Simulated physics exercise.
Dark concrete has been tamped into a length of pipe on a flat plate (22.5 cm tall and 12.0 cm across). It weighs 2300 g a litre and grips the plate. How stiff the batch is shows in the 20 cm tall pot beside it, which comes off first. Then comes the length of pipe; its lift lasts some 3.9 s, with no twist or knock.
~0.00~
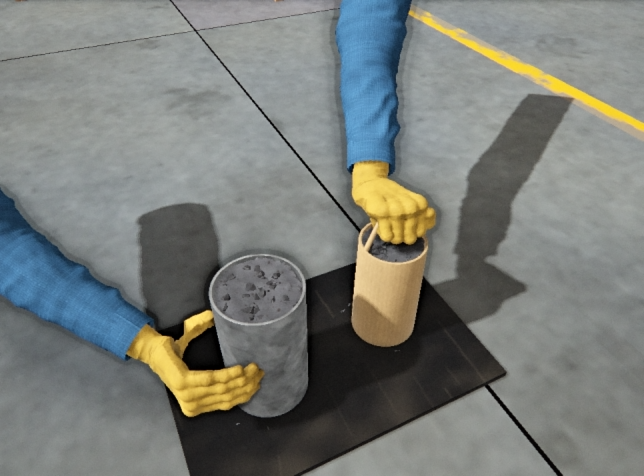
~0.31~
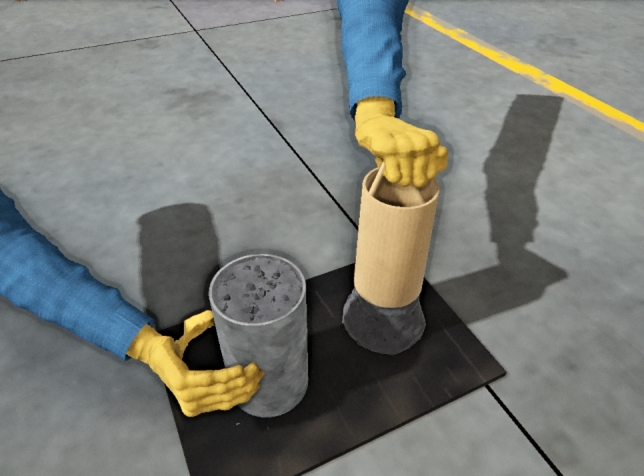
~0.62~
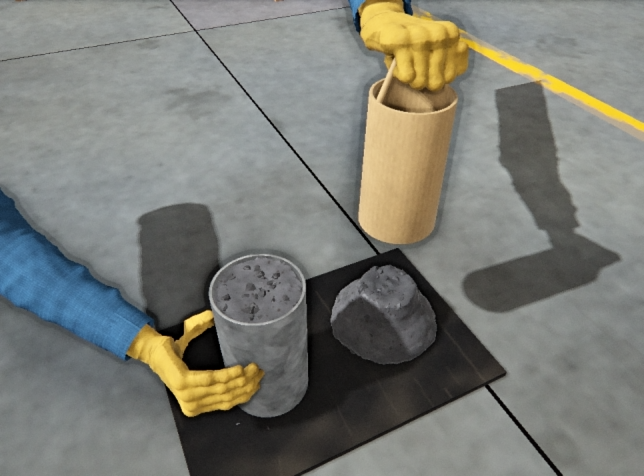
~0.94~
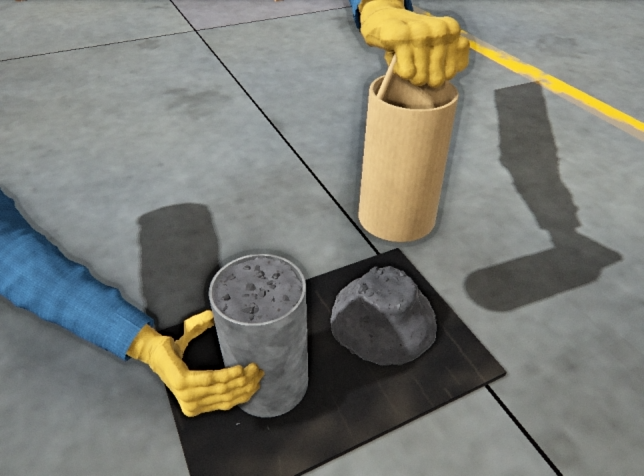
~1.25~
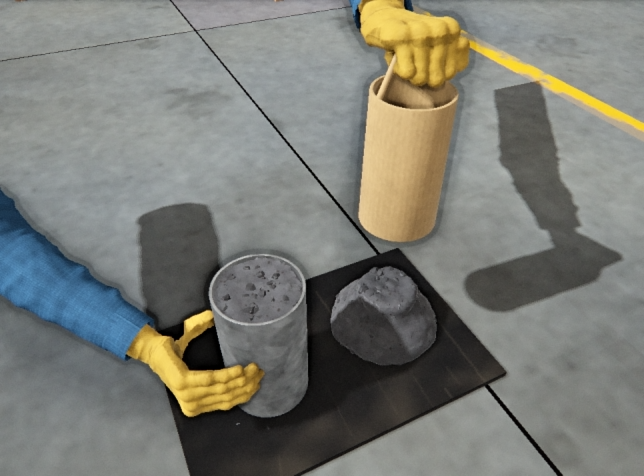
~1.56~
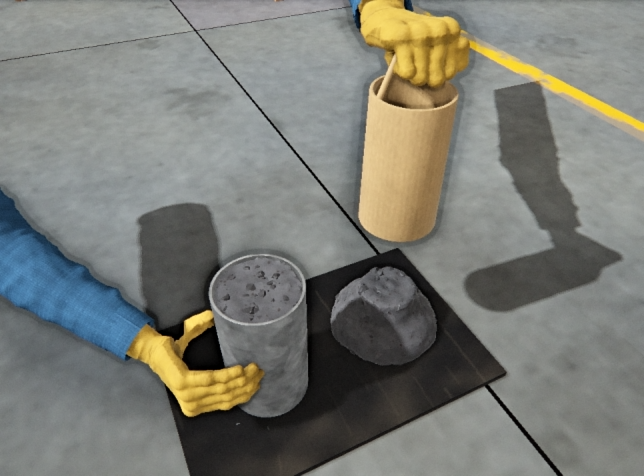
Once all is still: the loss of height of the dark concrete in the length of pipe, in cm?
About 12 cm.
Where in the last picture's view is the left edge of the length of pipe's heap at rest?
Near (194, 398).
By 2.5 s, the length of pipe is up 5.0 cm; the dark concrete has come down 3.2 cm to 19 cm and is 18 cm wide.
By 3.5 s, the length of pipe is up 14 cm; the dark concrete has come down 11 cm to 11 cm and is 24 cm wide.
By 4.5 s, the length of pipe is up 23 cm; the dark concrete has come down 12 cm to 11 cm and is 24 cm wide.
By 5.7 s, the length of pipe is clear; the dark concrete has come down 12 cm to 11 cm and is 24 cm wide.
By 6.1 s, at rest, the length of pipe is clear; the dark concrete has come down 12 cm to 11 cm and is 24 cm wide.
